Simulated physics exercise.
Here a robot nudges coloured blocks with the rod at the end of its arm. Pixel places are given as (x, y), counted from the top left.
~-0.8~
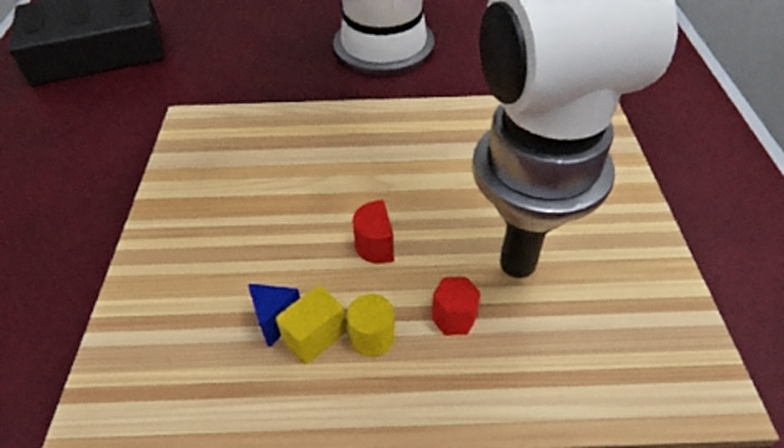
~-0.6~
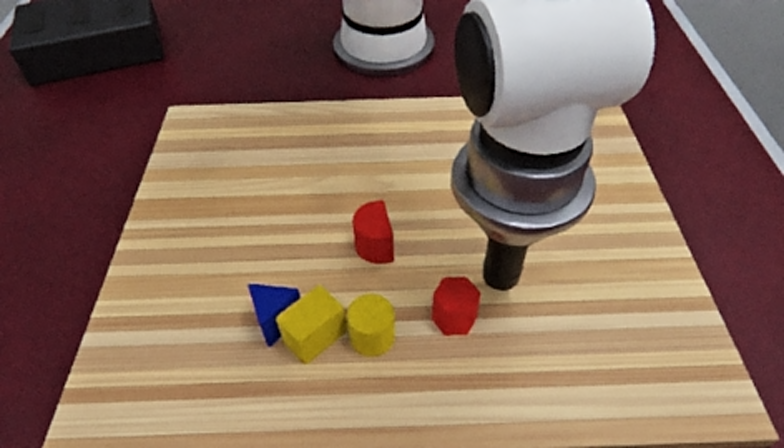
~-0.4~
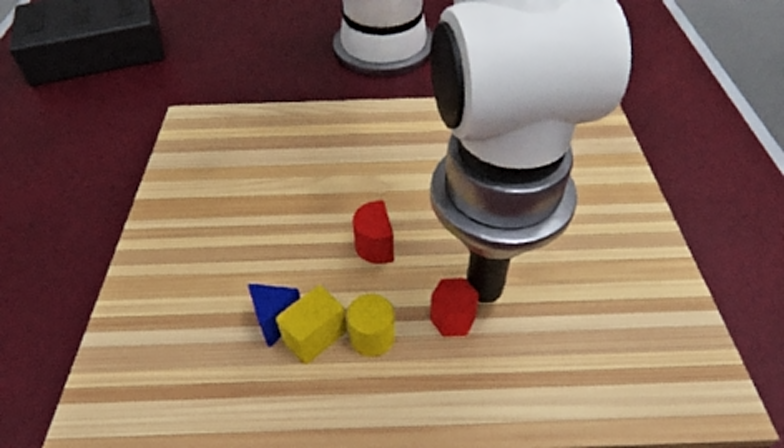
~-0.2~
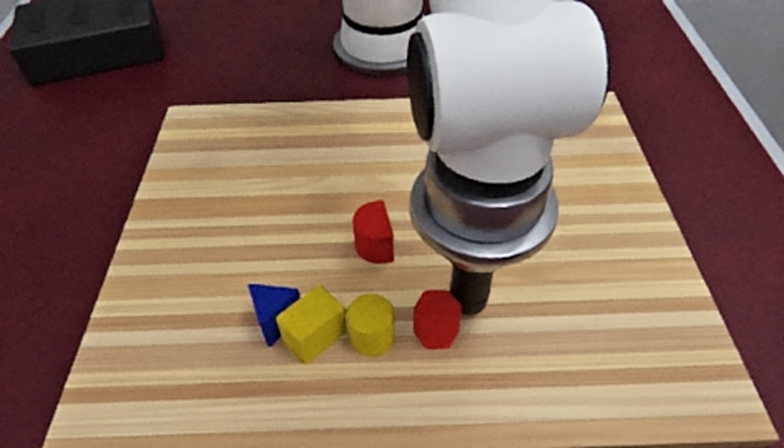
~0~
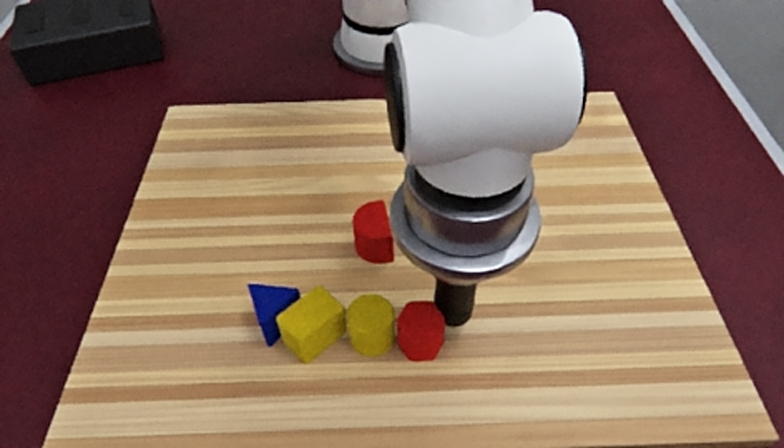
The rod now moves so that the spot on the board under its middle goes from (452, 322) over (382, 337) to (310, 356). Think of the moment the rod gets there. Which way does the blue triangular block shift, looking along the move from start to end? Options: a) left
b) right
b (right)
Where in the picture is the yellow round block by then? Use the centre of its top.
In the picture, that point is around (266, 362).
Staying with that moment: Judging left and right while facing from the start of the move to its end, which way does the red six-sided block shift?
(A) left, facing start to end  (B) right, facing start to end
A - left, facing start to end.
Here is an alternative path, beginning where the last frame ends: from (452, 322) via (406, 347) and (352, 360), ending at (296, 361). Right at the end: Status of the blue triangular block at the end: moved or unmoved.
The blue triangular block is moved.
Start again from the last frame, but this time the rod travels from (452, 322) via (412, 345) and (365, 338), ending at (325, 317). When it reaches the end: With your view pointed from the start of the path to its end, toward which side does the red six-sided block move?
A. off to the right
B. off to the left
I choose B.
The first path, step by step. One third of the way, rod at (405, 320); yellow round block at (355, 320); red six-sided block at (393, 343), turned 50° anticlockwise.
Two thirds of the way, rod at (357, 332); blue triangular block at (254, 292); yellow oblong at (283, 308); yellow round block at (312, 335); red six-sided block at (385, 351), turned 75° anticlockwise.
At the end, rod at (307, 346); blue triangular block at (251, 290), turned 15° clockwise; yellow oblong at (277, 308); yellow round block at (266, 362); red six-sided block at (385, 351), turned 75° anticlockwise.
